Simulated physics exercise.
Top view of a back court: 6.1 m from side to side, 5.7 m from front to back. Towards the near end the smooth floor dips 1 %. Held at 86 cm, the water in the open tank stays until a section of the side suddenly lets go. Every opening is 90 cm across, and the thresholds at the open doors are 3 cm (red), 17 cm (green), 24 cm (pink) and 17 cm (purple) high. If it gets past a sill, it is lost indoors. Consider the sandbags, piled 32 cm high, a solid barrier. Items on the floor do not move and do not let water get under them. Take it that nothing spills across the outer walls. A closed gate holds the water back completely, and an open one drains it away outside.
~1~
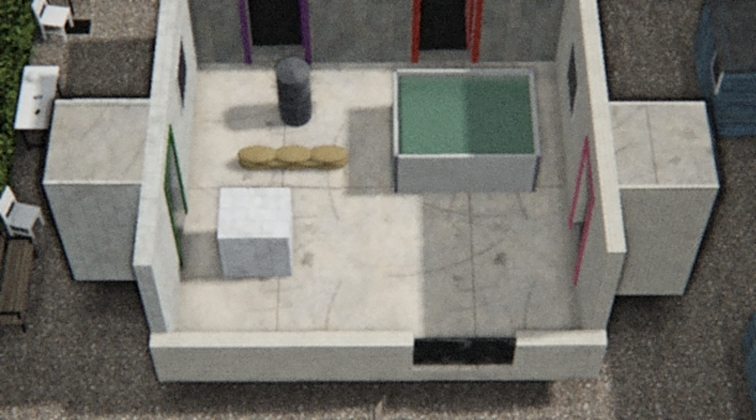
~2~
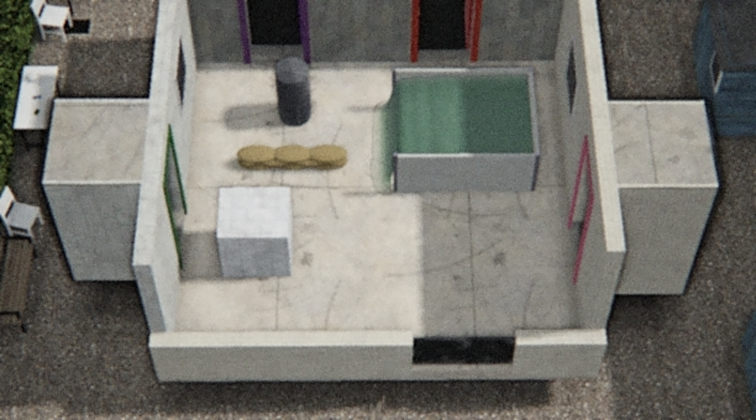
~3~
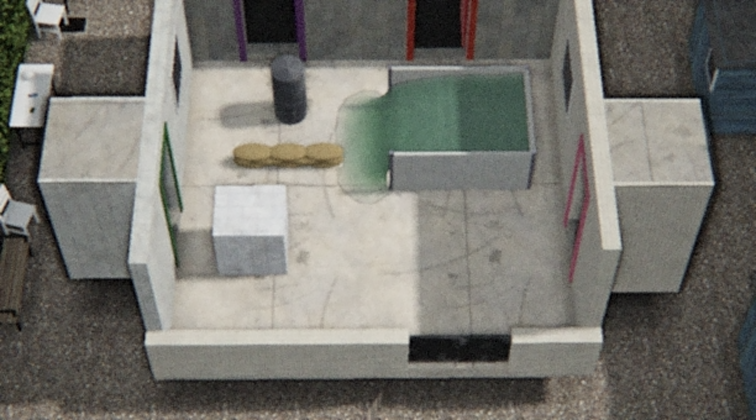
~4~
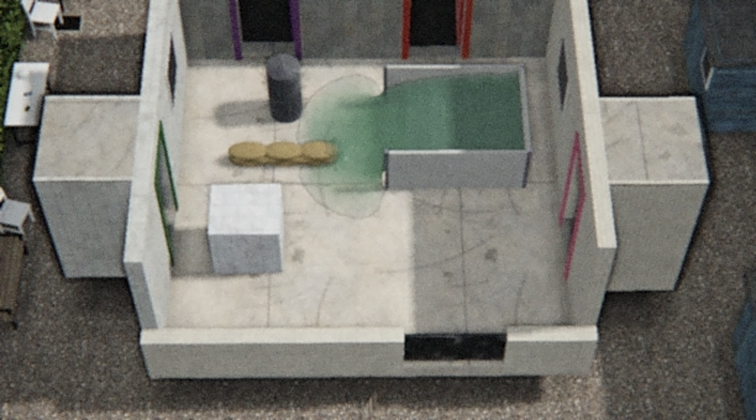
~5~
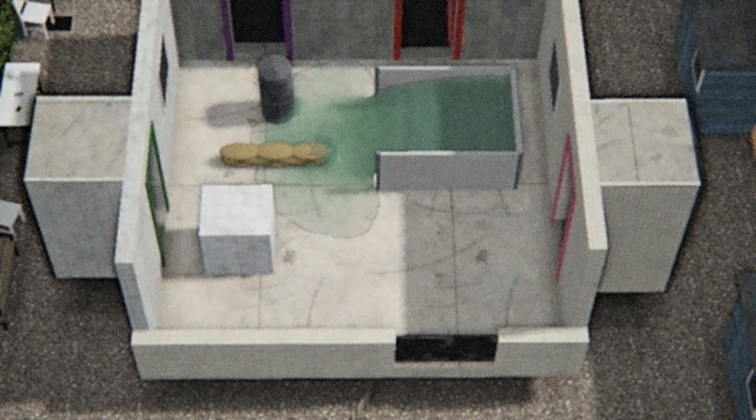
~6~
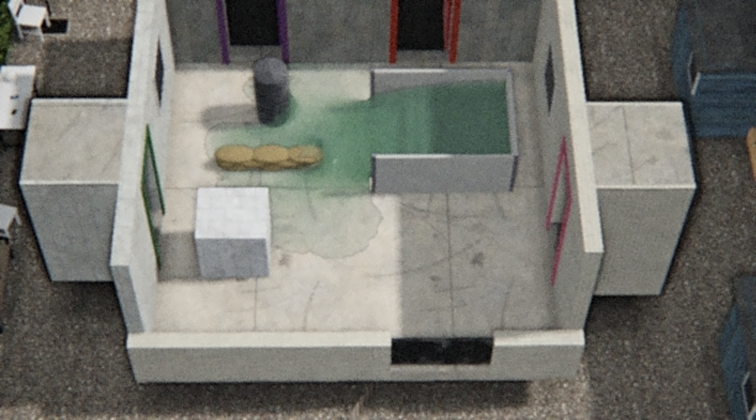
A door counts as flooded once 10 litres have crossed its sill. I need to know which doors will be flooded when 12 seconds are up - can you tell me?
Red door: Past the limit; green door: Past the limit; pink door: Within the limit; purple door: Past the limit.
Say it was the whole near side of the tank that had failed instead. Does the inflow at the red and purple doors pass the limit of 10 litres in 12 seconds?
Red: Beyond limit; purple: Within limit.
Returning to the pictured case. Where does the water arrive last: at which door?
The answer is the pink door.
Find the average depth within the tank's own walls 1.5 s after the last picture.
Average depth: About 25 cm.
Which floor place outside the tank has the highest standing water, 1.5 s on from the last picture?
Around (175, 74).
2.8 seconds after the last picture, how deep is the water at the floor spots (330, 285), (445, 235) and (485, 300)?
2, 0 and 0 cm.
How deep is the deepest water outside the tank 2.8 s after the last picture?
I'd put it at close to 39 cm.
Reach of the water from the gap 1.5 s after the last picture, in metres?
That works out near 5.0 m.
Then, 0.7 s after the last picture water covers 40 % of the floor and is deepest (52 cm) near (291, 125); red door not reached, green door 19 cm at the sill, 6 L in, pink door not reached, purple door 26 cm at the sill, 6 L in.
Then, 1.5 s after the last picture water covers 50 % of the floor and is deepest (50 cm) near (175, 74); red door not reached, green door 27 cm at the sill, 50 L in, pink door not reached, purple door 25 cm at the sill, 37 L in.
Then, 2.8 s after the last picture water covers 70 % of the floor and is deepest (39 cm) near (268, 151); red door 3 cm at the sill, 0 L in, green door 20 cm at the sill, 83 L in, pink door not reached, purple door 23 cm at the sill, 68 L in.
Then, 6.3 s after the last picture water covers 90 % of the floor and is deepest (25 cm) near (550, 355); red door 5 cm at the sill, 7 L in, green door 6 cm at the sill, 87 L in, pink door 15 cm at the sill, 0 L in, purple door 9 cm at the sill, 82 L in.
Then, 11.3 s after the last picture water covers 95 % of the floor and is deepest (20 cm) near (310, 357); red door 6 cm at the sill, 36 L in, green door 9 cm at the sill, 87 L in, pink door 11 cm at the sill, 0 L in, purple door 7 cm at the sill, 83 L in.
